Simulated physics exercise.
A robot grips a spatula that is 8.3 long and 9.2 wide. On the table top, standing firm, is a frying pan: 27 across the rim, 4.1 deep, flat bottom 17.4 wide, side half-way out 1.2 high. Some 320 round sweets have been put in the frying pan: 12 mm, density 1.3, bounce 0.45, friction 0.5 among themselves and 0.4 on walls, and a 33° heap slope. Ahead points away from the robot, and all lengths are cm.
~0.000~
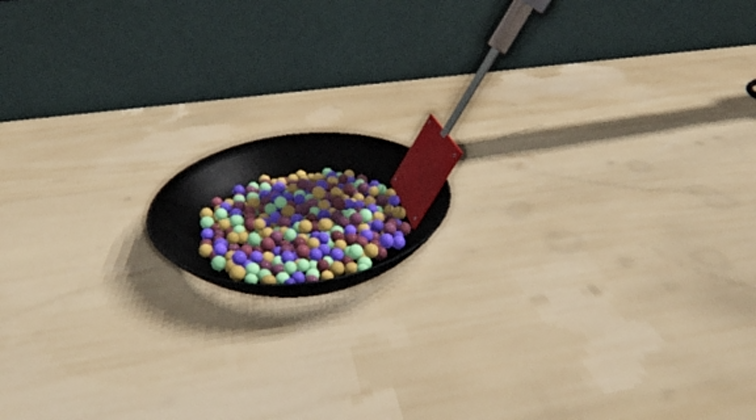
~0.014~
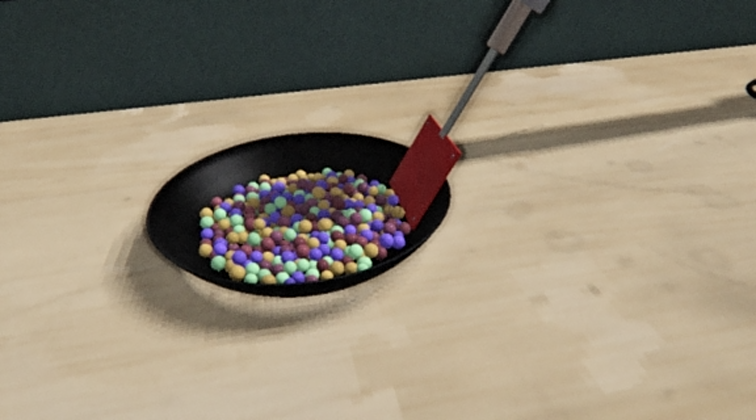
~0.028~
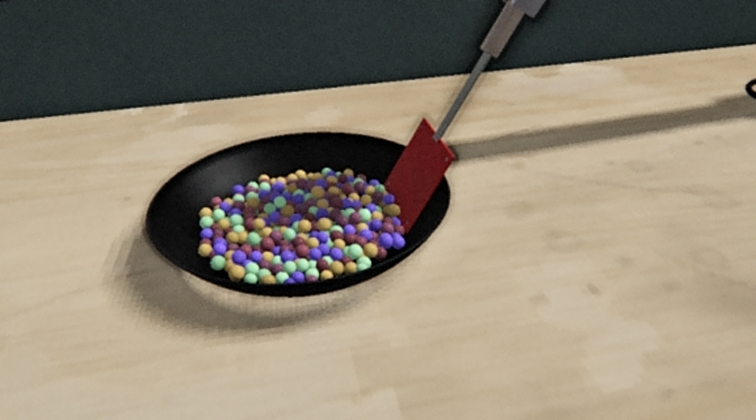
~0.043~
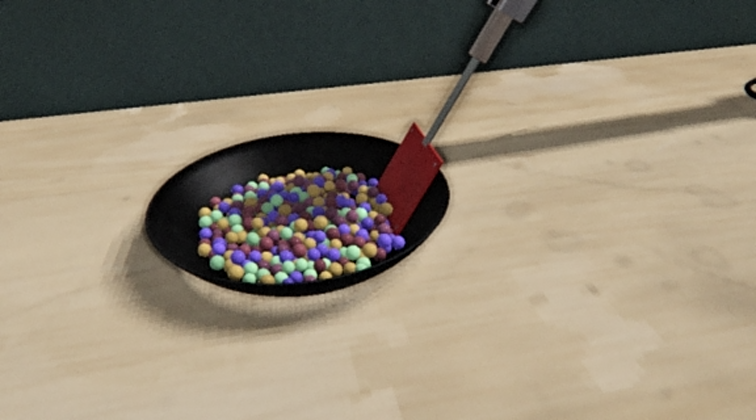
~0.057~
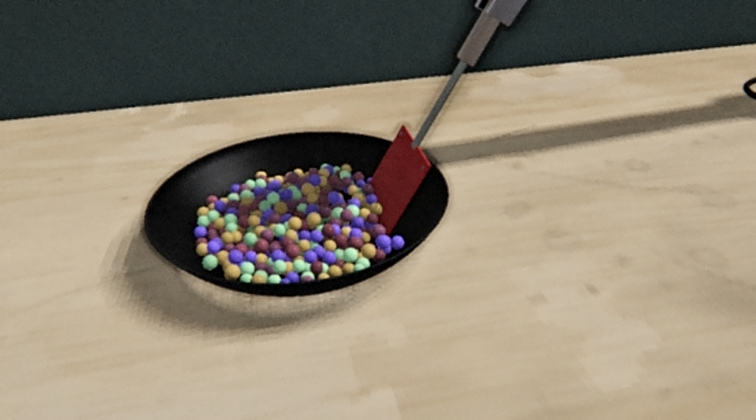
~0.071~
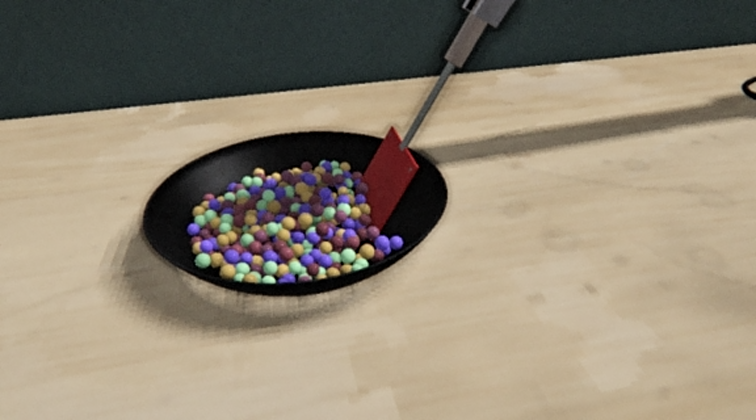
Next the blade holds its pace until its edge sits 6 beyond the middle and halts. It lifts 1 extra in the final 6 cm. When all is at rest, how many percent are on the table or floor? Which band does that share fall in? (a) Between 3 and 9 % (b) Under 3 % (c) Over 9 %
b, under 3 %.
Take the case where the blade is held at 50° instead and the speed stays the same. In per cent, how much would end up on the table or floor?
It would then be close to 0 %.
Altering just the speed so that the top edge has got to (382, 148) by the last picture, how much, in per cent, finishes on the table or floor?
Some 10 percent.
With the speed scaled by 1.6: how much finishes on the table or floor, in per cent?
About 10 per cent.
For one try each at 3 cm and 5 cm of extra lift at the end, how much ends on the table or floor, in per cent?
I'd put it near 0 in a hundred, then near 0 in a hundred.
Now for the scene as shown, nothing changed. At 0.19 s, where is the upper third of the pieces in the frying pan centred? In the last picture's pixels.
It is centred at roughly (243, 214).
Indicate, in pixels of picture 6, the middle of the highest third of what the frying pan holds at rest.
Somewhere near (201, 215) in the last picture.
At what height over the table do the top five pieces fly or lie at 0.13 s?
About 4 cm.
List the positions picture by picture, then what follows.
In the first frame, spatula top edge at (446, 132), sloping 59°; upper third of the load around (311, 213), from x 205 to 405, top at y 175; 321 in the frying pan.
In the second frame, spatula top edge at (444, 133), sloping 59°; upper third of the load around (310, 213), from x 205 to 405, top at y 175.
In the third frame, spatula top edge at (438, 136), sloping 59°; upper third of the load around (311, 212), from x 205 to 400, top at y 175.
In the fourth frame, spatula top edge at (427, 141), sloping 59°; upper third of the load around (312, 211), from x 205 to 400, top at y 170.
In the fifth frame, spatula top edge at (416, 144), sloping 59°; upper third of the load around (305, 209), from x 200 to 395, top at y 170.
In the sixth frame, spatula top edge at (404, 145), sloping 59°; upper third of the load around (298, 210), from x 195 to 395, top at y 165; 321 in the frying pan.
By 0.13 s, sloping 59°, highest piece 4 above the table; 321 in the frying pan.
By 0.19 s, sloping 59°, highest piece 4 above the table; 321 in the frying pan.
By 0.42 s, sloping 59°, highest piece 5 above the table; 318 in the frying pan, 3 on the table or floor.
By 1.47 s, sloping 59°, highest piece 5 above the table; 318 in the frying pan, 3 on the table or floor.
Final count, 318 in the frying pan, 3 on the table or floor. That is 1 % on the table or floor.
